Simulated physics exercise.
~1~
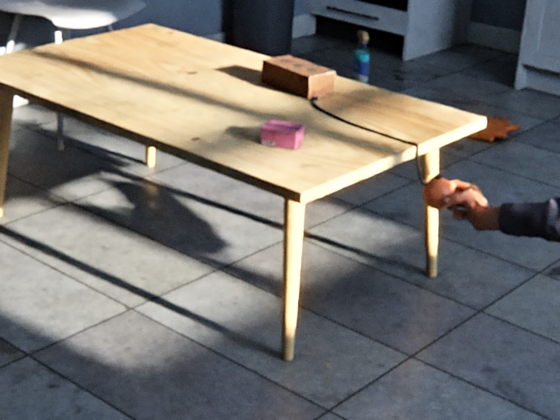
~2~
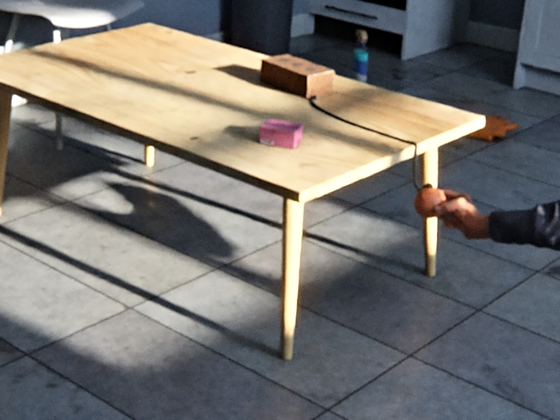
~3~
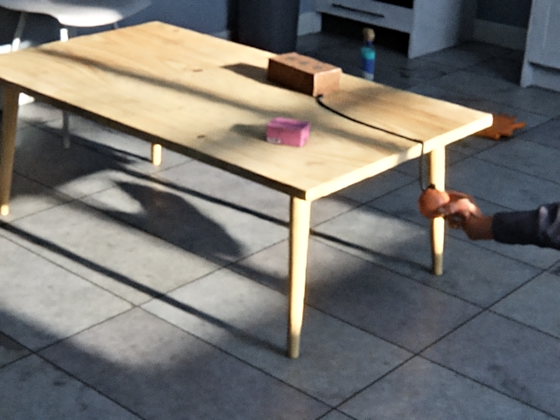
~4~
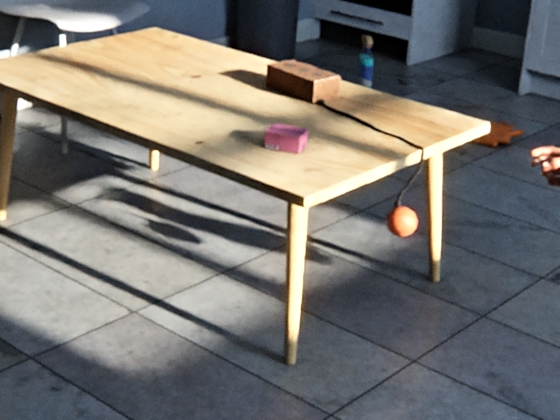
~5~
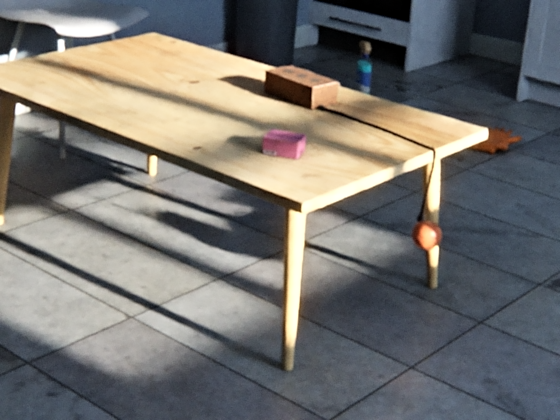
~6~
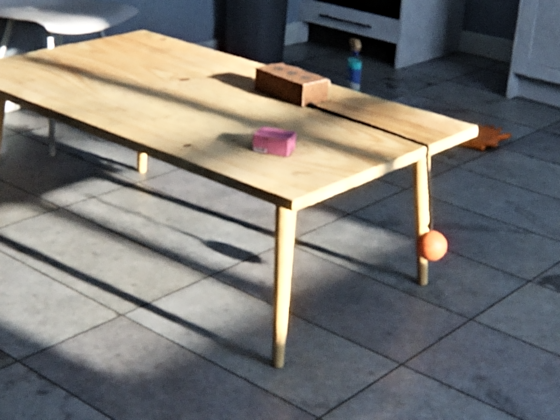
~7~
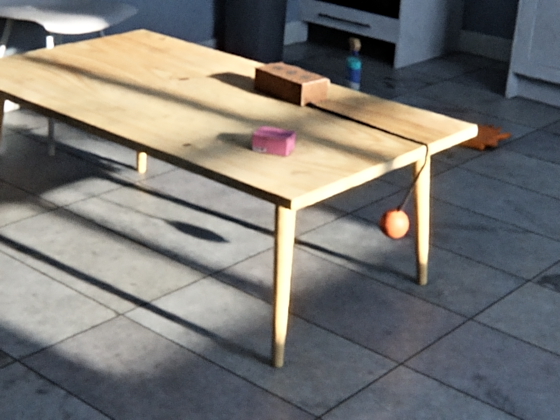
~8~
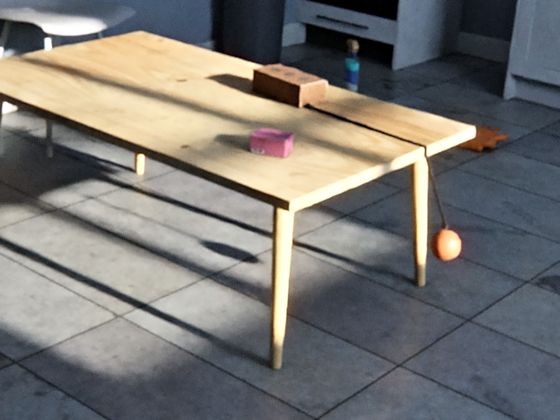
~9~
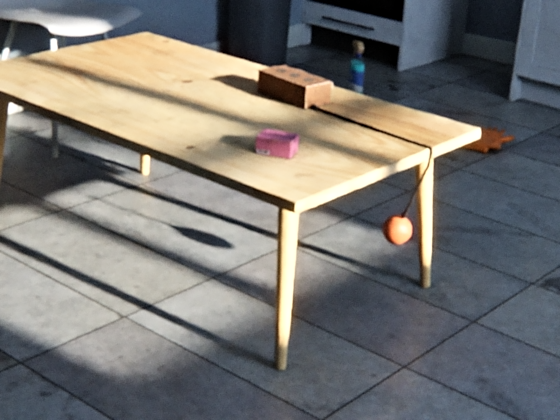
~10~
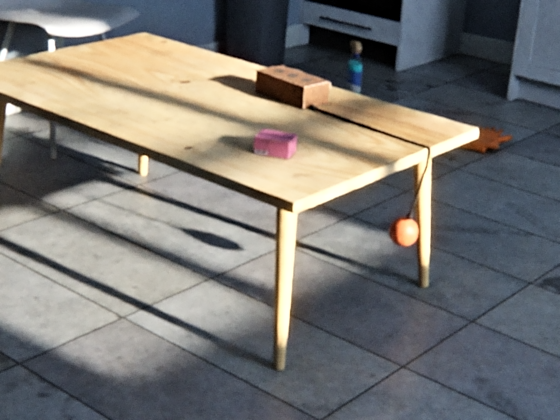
A hand releases an orange on a cord, and it swings below the table's edge.
